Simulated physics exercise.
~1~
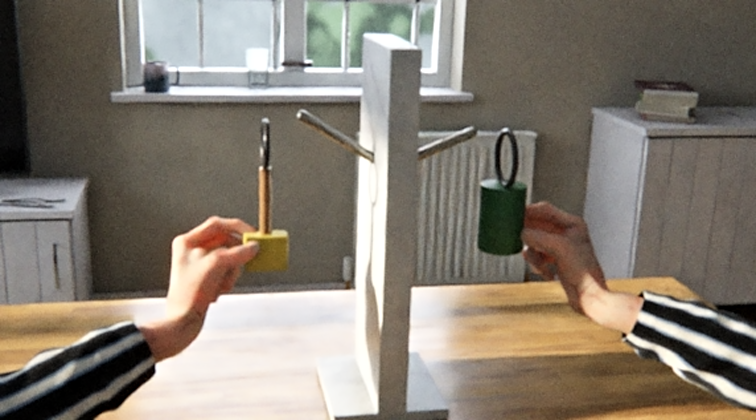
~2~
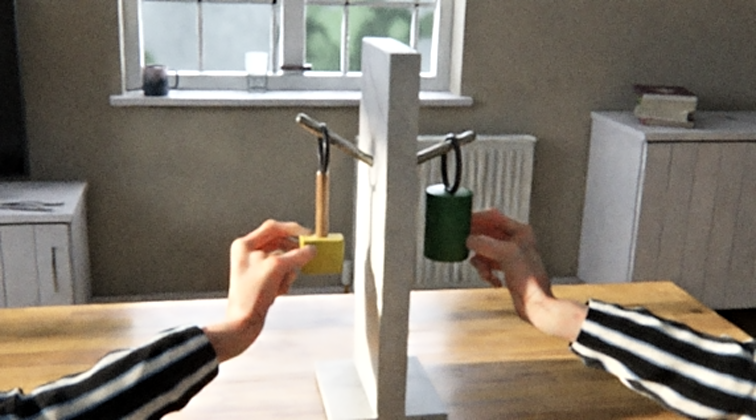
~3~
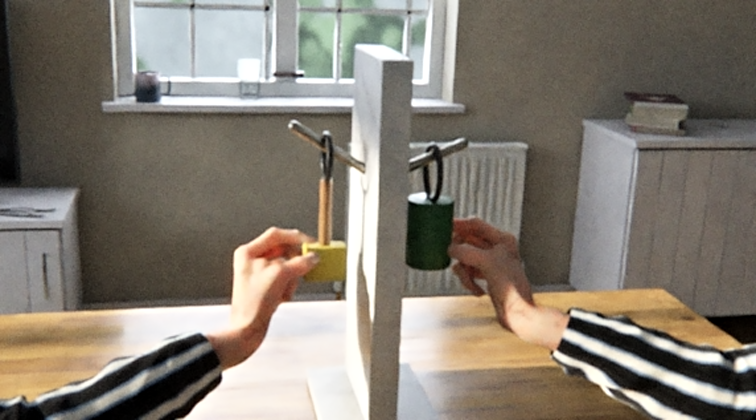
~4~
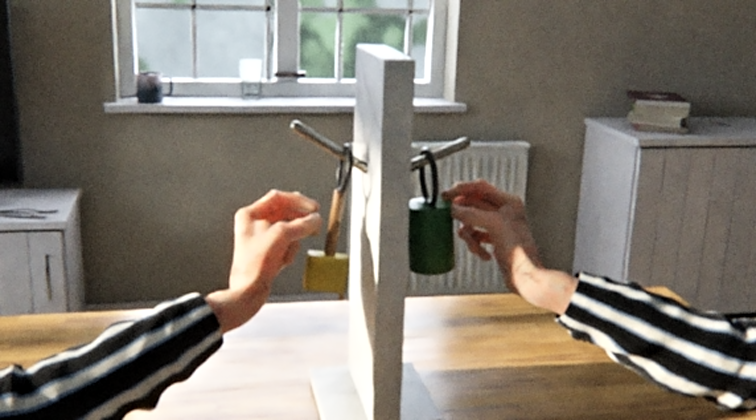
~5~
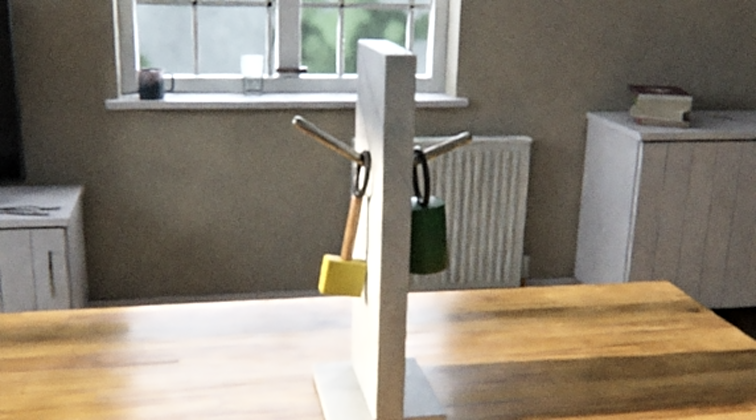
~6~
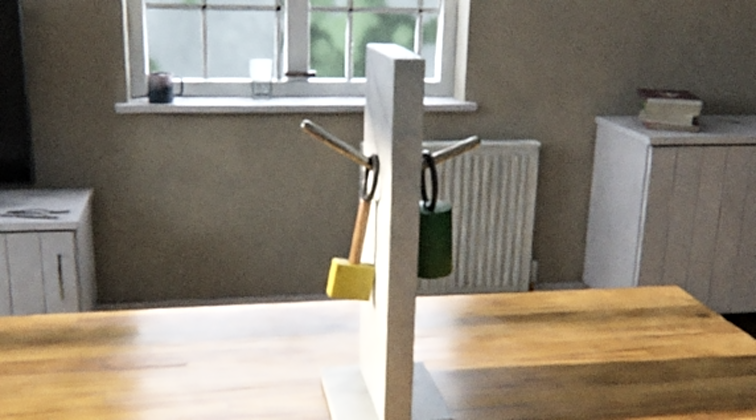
Two hands in striped sleeves brought a yellow brush and a green lantern inward from either side, hooked their rings over the two pegs of a white stand, then let go and withdrew, leaving both hanging close to the post, the brush tilted.
